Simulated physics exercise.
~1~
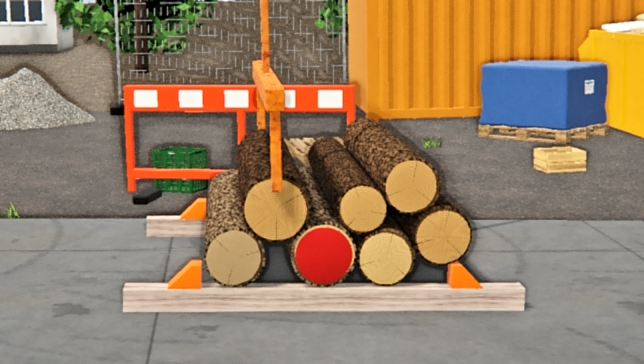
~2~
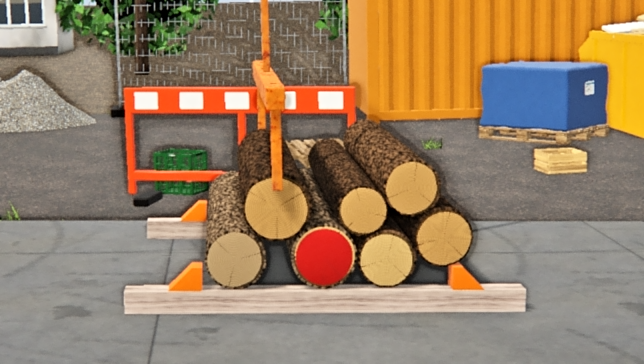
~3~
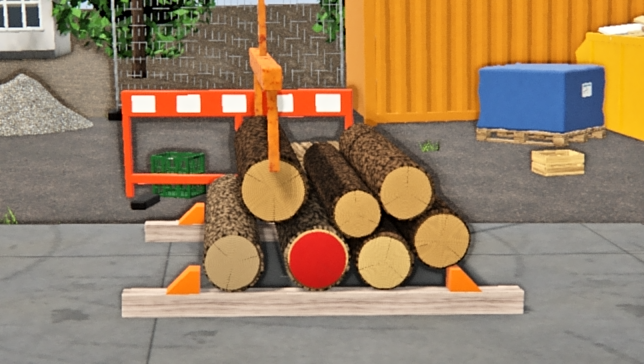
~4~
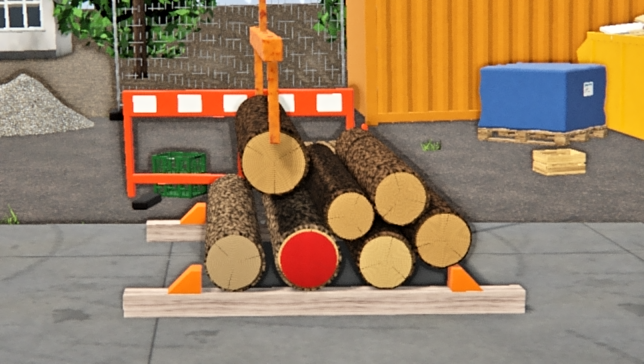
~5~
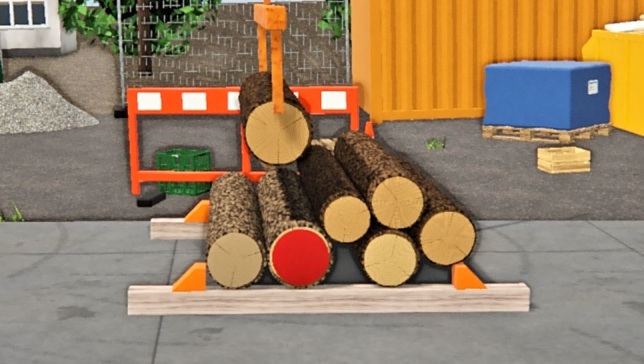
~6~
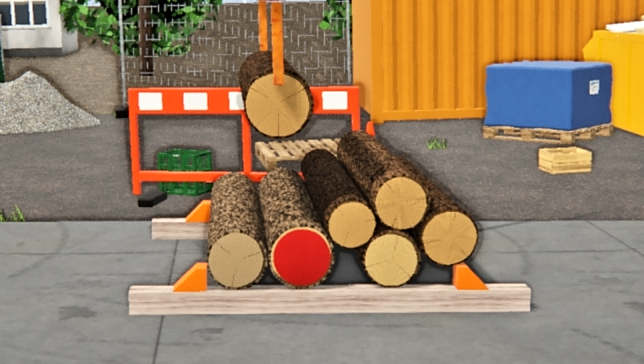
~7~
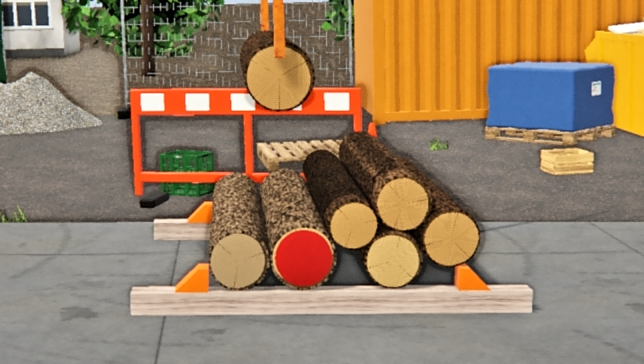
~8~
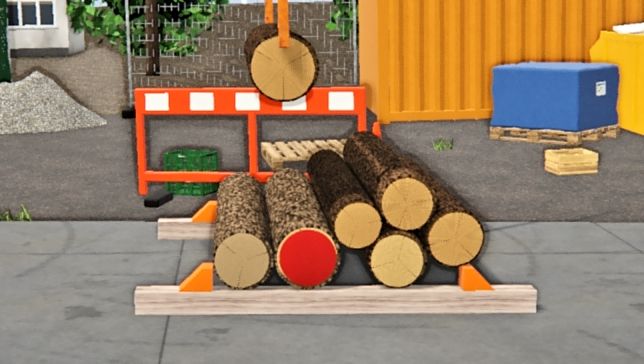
An orange crane attachment lifted an upper log straight up out of a small stack resting on timber bearers, and as it rose, the red-ended log below shifted slightly left, then settled beside its neighbor while the lifted log hung above the pile.
